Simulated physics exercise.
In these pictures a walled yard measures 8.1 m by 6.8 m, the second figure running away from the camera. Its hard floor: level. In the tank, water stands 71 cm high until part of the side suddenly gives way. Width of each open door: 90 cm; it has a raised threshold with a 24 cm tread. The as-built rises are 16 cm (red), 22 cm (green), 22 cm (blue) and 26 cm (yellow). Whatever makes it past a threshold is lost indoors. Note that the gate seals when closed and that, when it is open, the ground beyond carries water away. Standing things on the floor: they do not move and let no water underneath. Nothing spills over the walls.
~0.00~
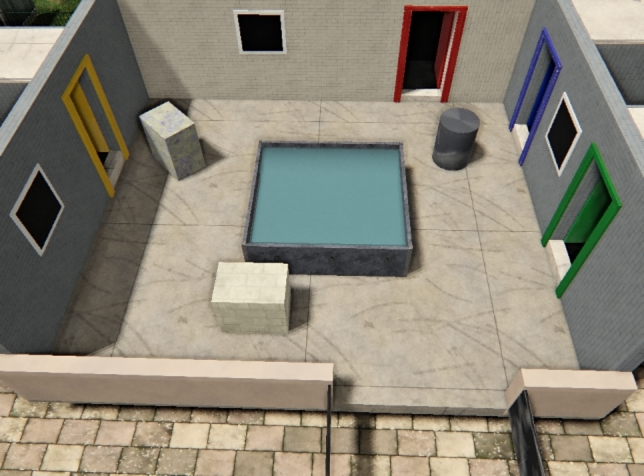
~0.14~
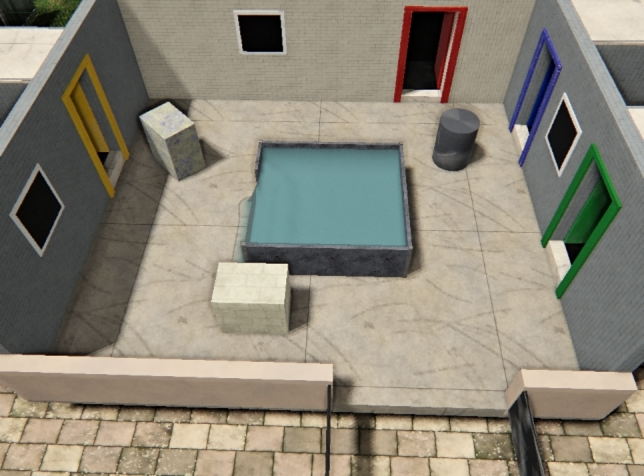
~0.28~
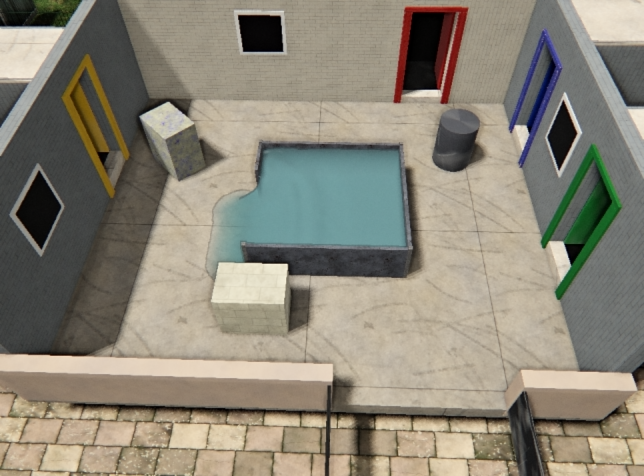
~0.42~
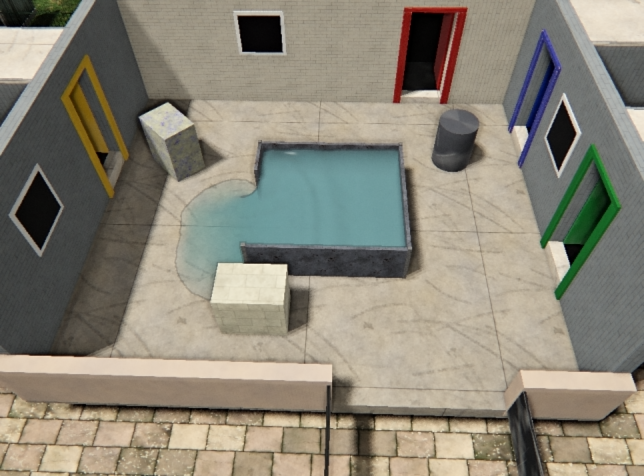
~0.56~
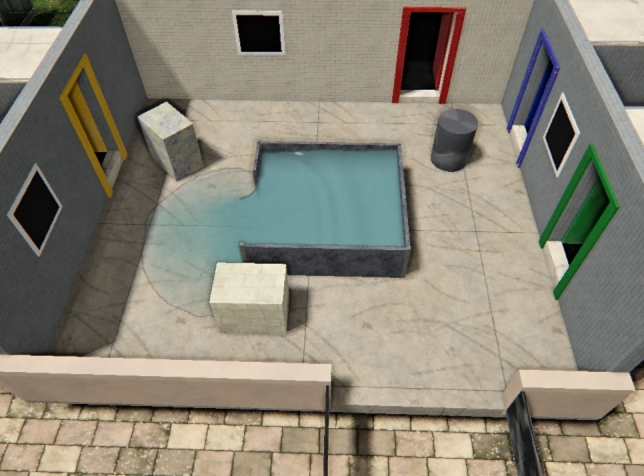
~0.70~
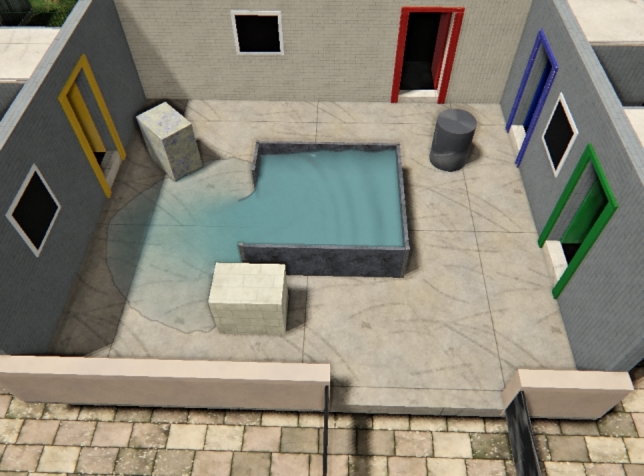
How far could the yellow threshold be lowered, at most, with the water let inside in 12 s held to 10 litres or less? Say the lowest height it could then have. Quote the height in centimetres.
It could then stand at about 27 cm.
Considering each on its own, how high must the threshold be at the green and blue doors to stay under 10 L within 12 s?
Roughly 7.5 cm for the green door and roughly 10.0 cm for the blue door.
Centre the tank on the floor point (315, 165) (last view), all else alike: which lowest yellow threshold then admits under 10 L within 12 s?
With that change, some 23 centimetres.
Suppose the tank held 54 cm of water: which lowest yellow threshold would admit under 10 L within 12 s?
Something near 19 cm should do.
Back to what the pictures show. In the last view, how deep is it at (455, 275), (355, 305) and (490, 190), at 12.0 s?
In that order: 6, 6 and 13 cm.
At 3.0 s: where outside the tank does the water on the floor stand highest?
At about pixel (37, 379).
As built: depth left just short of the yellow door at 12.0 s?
Some 9.5 centimetres.
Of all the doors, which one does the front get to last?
Coming last is the blue one.
After 1.4 s water covers 25 % of the floor, deepest (42 cm) near (90, 246); 24 cm at the yellow door, 0 litres in over its 26 cm threshold.
After 3.0 s water covers 35 % of the floor, deepest (45 cm) near (37, 379); 26 cm at the yellow door, 11 litres in over its 26 cm threshold.
After 12.0 s water covers 95 % of the floor, deepest (15 cm) near (520, 202); 9 cm at the yellow door, 13 litres in over its 26 cm threshold.
At the yellow door as built, the water arrived by 1.1 s and peaked near 30 cm at 2.0 s.
Run again over the same 12 s with other heights there, 36 litres in over 22 cm, 4 litres over 29.5 cm. The limit of 10 litres is kept from about 27 cm up.
